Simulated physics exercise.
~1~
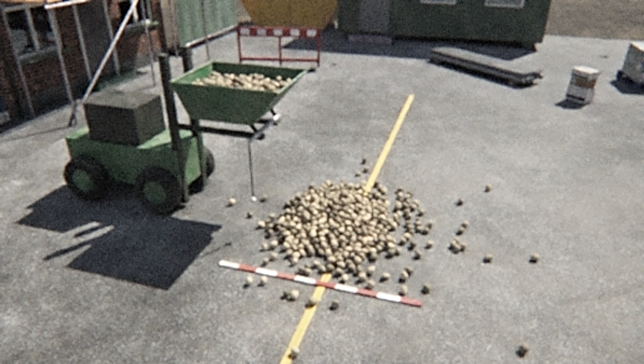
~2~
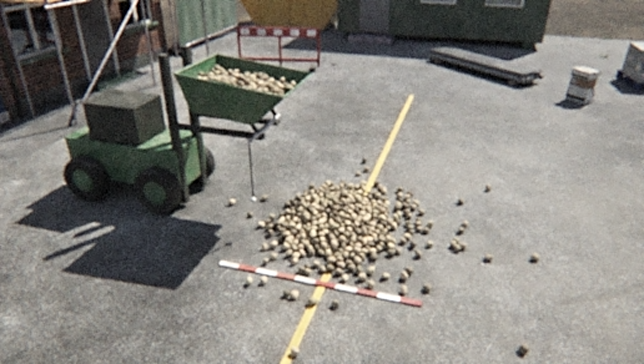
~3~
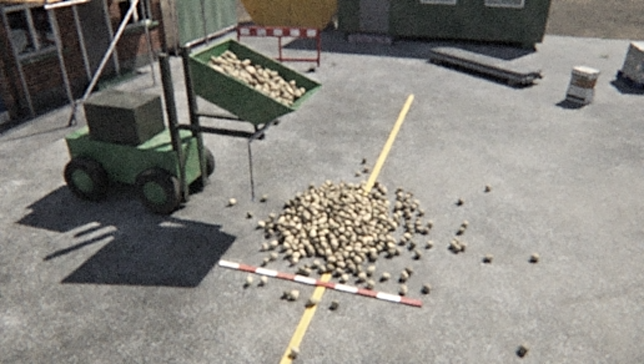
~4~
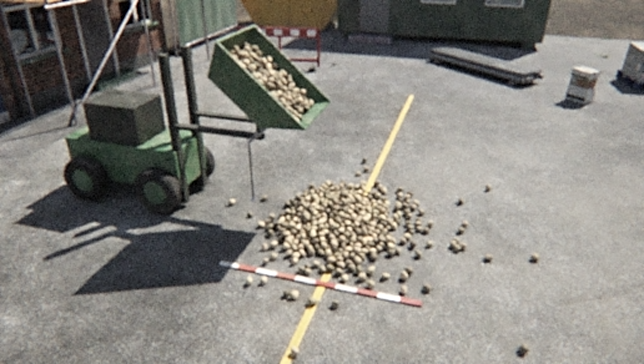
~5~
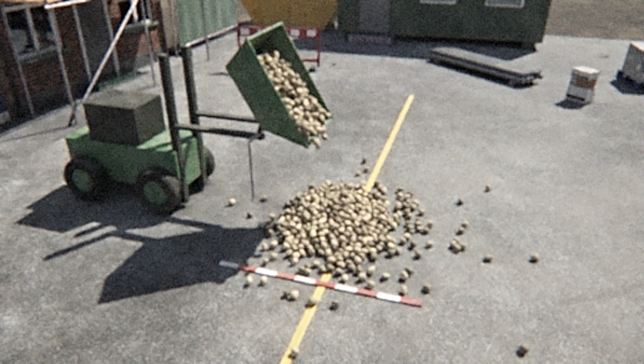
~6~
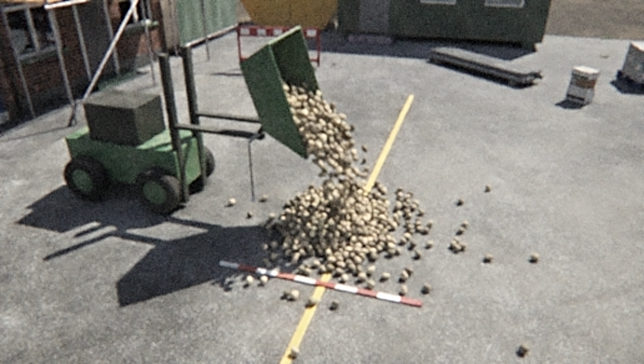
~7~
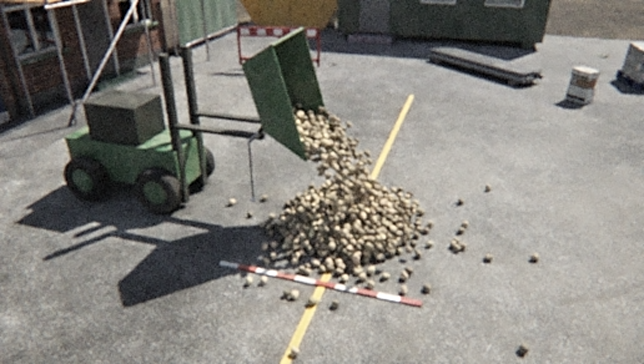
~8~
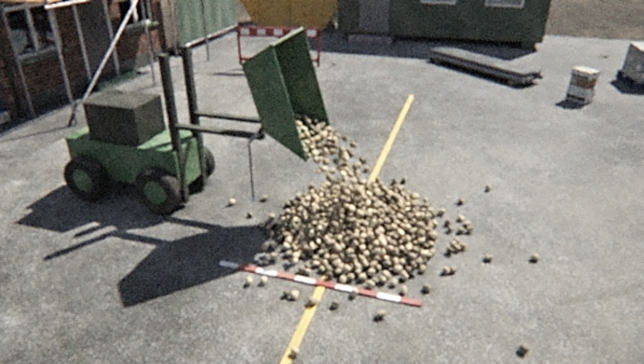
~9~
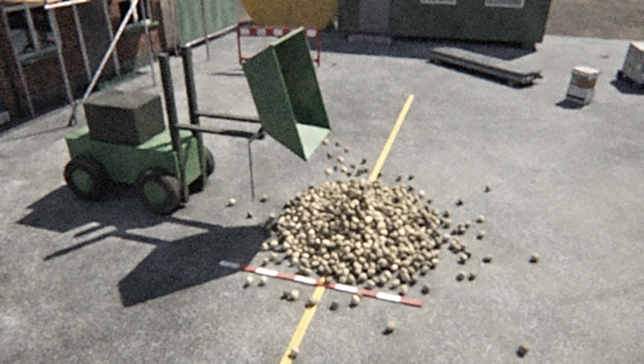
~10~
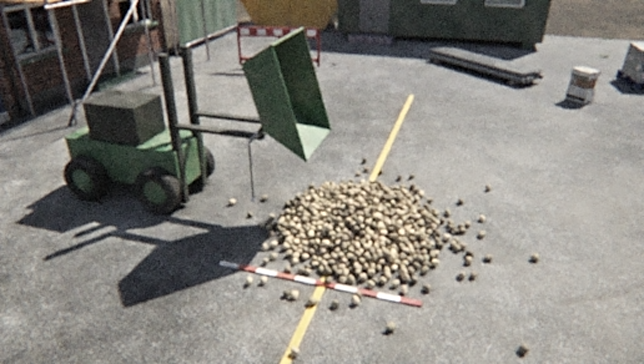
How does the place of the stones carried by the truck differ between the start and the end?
At the start they sit up in the raised green skip. At the end they lie lower and further to the right, on the pile on the ground.
